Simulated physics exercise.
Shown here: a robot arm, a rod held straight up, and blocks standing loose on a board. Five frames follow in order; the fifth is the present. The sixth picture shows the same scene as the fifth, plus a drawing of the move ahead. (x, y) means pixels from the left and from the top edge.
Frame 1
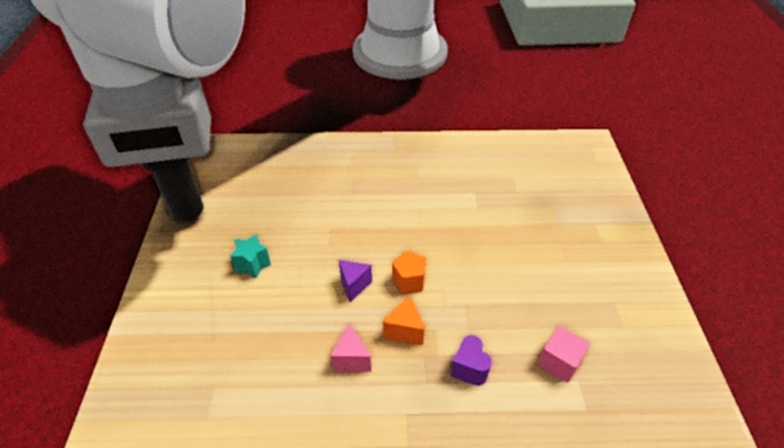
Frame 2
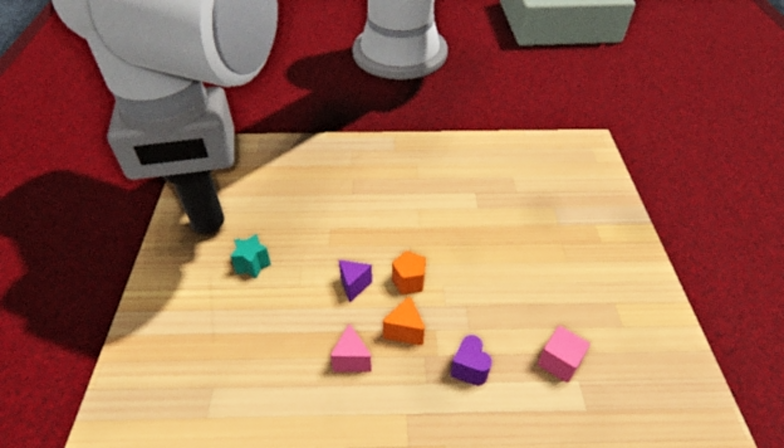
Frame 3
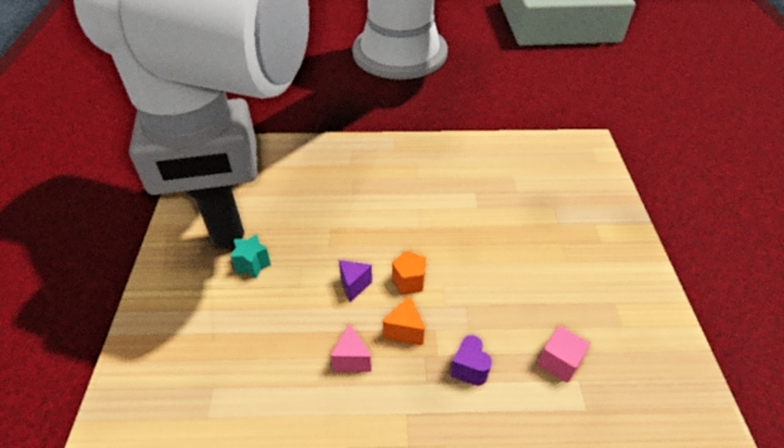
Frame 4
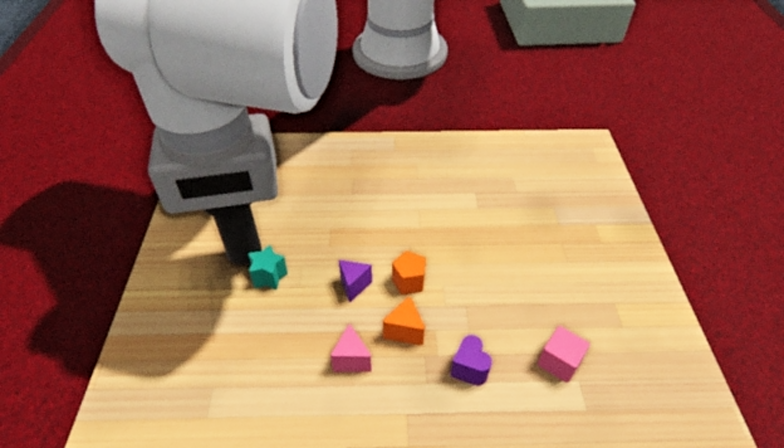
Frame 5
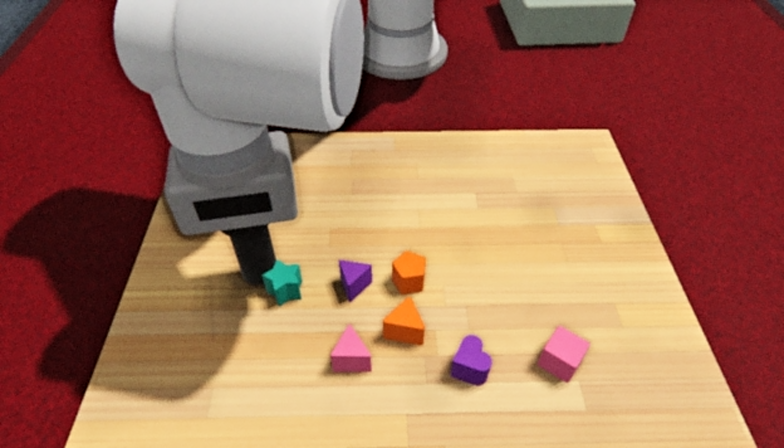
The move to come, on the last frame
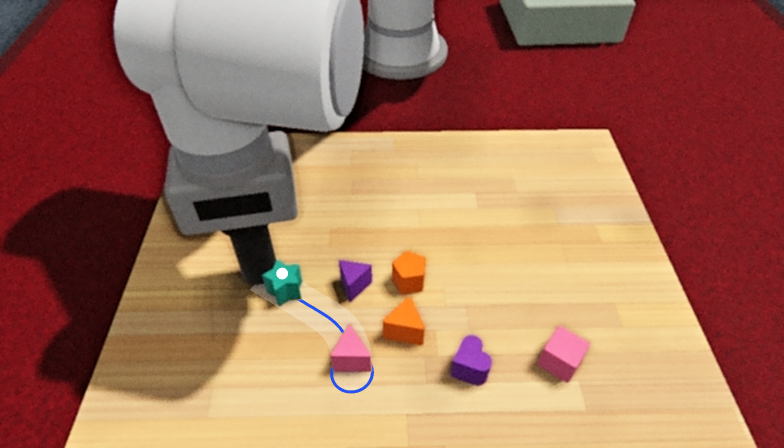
At first, a robot arm holds a dark rod upright near the left edge of a wooden board scattered with small colored blocks. The rod moves down and to the right until it meets the turquoise star, then pushes it a short way toward the purple triangular piece, while the other blocks stay still.
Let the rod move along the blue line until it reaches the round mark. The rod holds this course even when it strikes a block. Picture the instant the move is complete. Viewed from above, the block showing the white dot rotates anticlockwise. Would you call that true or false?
Verdict: True.
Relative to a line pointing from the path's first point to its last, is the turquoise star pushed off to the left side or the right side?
Off to the left side.
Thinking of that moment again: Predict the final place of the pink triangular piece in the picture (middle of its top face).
I'd place it at (380, 382), taking the centre of its top.
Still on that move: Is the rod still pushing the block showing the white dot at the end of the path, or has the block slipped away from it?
My guess is it ends up beside or behind the rod.
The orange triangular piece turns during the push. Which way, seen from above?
From overhead, anticlockwise.
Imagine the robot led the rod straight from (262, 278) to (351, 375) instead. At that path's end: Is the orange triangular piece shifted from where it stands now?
I expect not.
The line goes from (262, 278) by way of (300, 300) and (339, 327) to (352, 373); the dot is on the turquoise star.
On the path given first. One third of the way, rod (300, 294); turquoise star (324, 298).
Two thirds of the way, rod (338, 320); turquoise star (368, 323); pink triangular piece (360, 356), turned 50° clockwise.
At the end, rod (351, 366); turquoise star (387, 343), turned 45° anticlockwise; pink triangular piece (380, 382), turned 50° clockwise; purple triangular piece unmoved; orange triangular piece (413, 317), turned 30° anticlockwise.
